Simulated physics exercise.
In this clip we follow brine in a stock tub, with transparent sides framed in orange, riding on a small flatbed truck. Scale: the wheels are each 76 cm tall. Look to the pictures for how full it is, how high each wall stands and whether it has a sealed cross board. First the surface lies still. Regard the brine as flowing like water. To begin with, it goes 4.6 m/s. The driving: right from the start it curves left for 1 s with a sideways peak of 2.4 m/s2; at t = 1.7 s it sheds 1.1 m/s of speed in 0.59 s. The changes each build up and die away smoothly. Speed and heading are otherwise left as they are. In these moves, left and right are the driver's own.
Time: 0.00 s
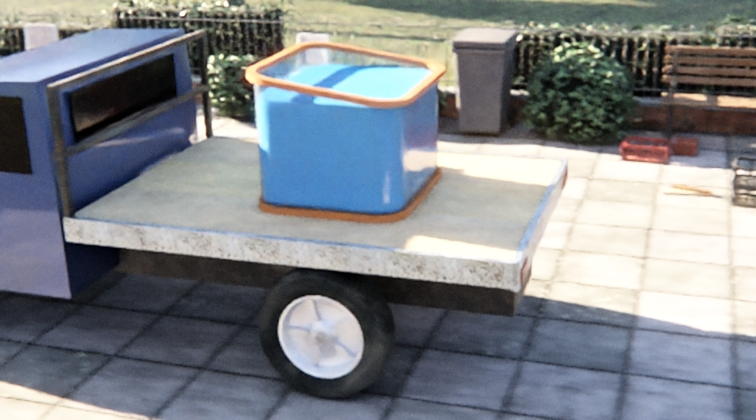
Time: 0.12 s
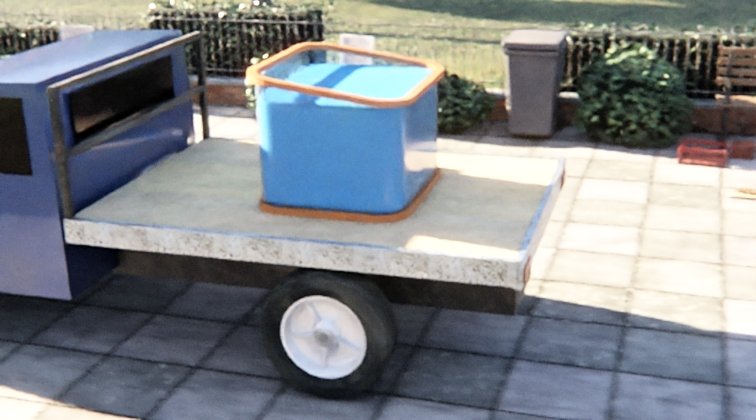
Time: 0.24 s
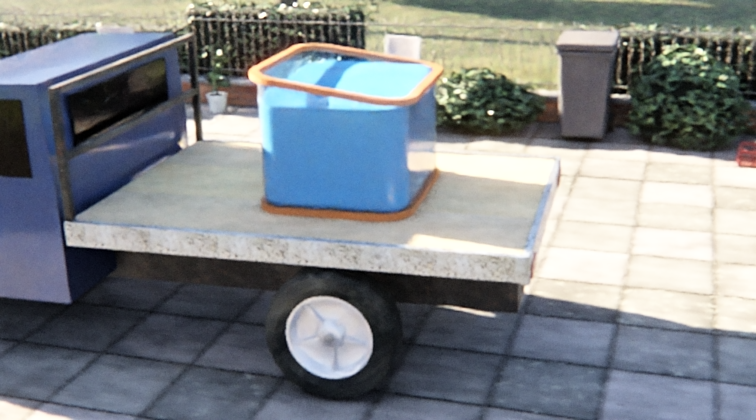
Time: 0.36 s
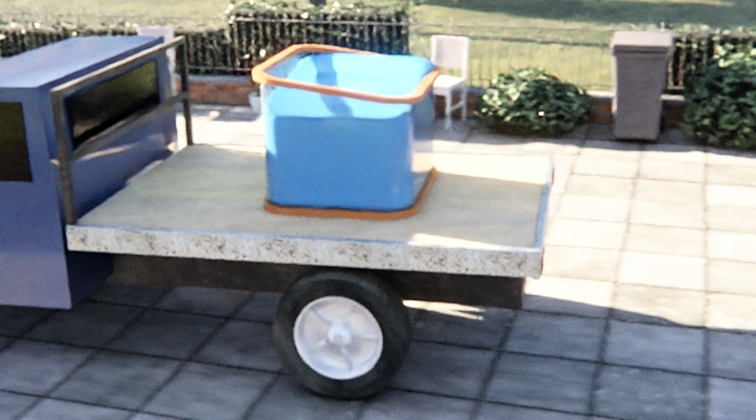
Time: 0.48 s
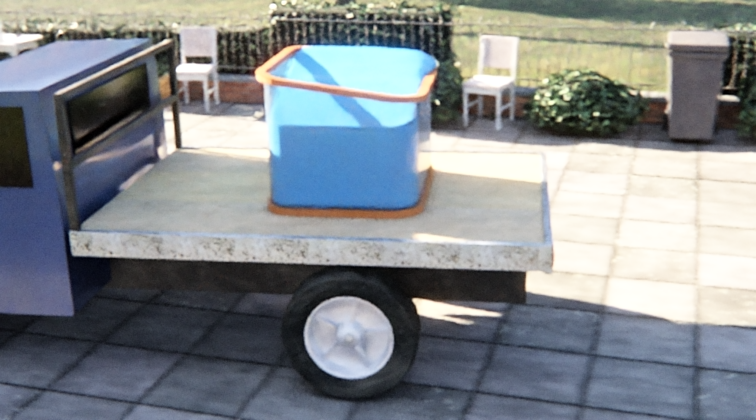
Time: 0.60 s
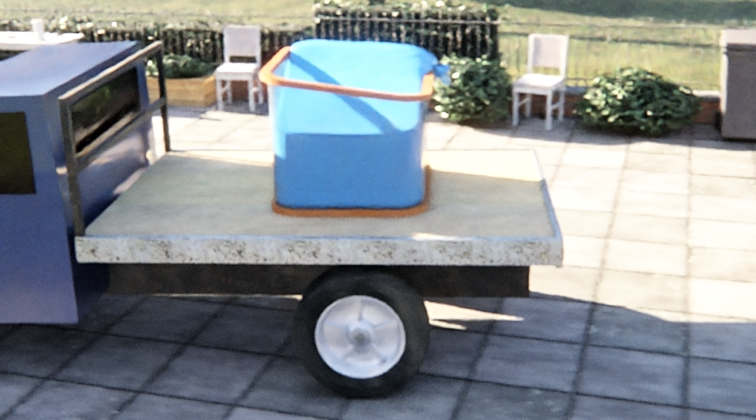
In a paved yard, a flatbed rolls left and its tub's liquid climbs the far side.
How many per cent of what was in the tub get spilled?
Roughly 12 per cent gets spilled.
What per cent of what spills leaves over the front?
10%.
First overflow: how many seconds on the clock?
Near 0.8 s.
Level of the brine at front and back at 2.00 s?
Close to 68 cm in front, close to 52 cm behind.
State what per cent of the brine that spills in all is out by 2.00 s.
Near 50 in a hundred.
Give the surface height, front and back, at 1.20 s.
Approx. 62 cm front, approx. 60 cm back.
Then, 1.20 s in, it stands 60 cm high behind and 63 cm in front; 5 per cent has gone mostly over the far side, some over the back.
Then, 2.00 s in, it stands 53 cm high behind and 69 cm in front; 6 per cent has gone mostly over the far side, some over the back.
Then, 2.80 s in, it stands 72 cm high behind and 44 cm in front; 7 per cent has gone over the far side, a little elsewhere.
Then, 5.28 s in, 12 per cent has gone over the back and the far side, a little elsewhere, 61 of 521 litres.
